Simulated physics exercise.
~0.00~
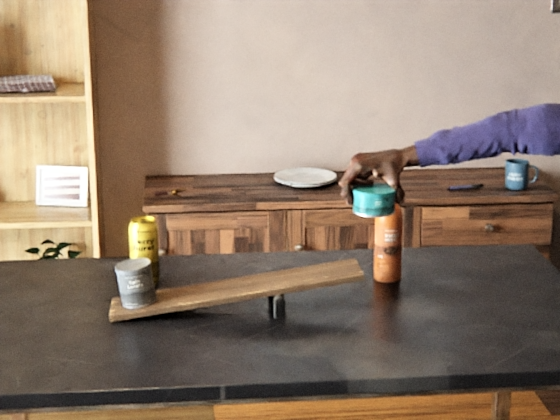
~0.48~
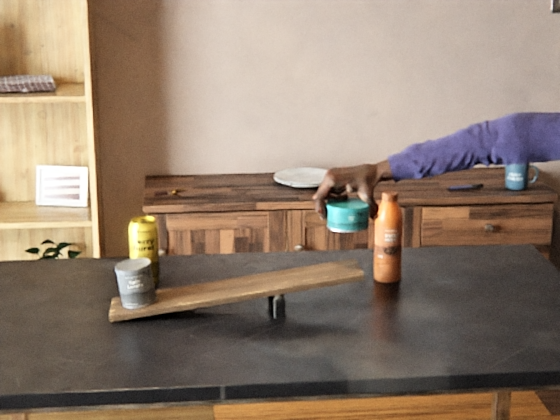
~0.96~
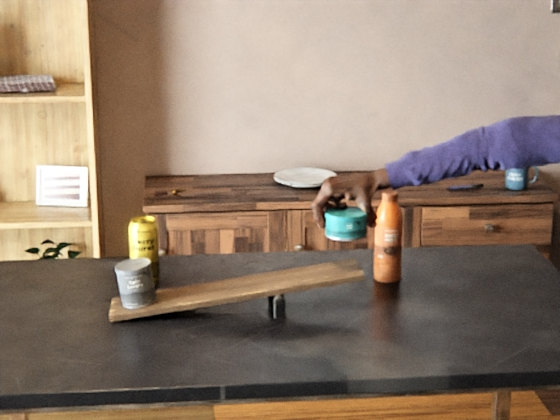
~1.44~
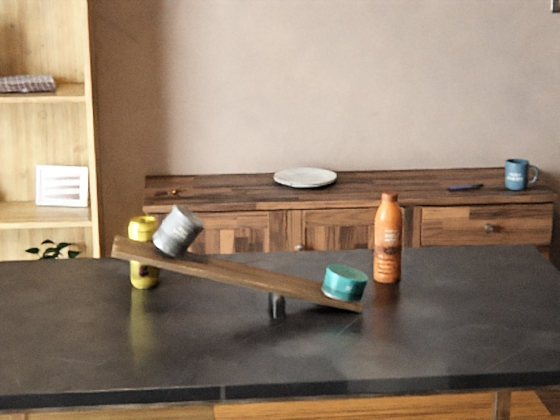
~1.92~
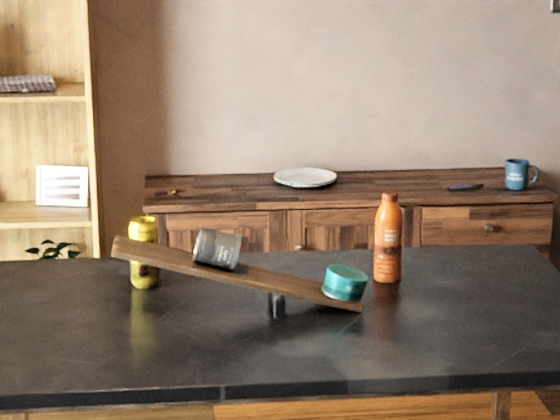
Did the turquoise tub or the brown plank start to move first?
The turquoise tub moved first, carried left and down by the hand while the brown plank stayed still. The plank only swung over afterwards, when the tub came down on its right end.
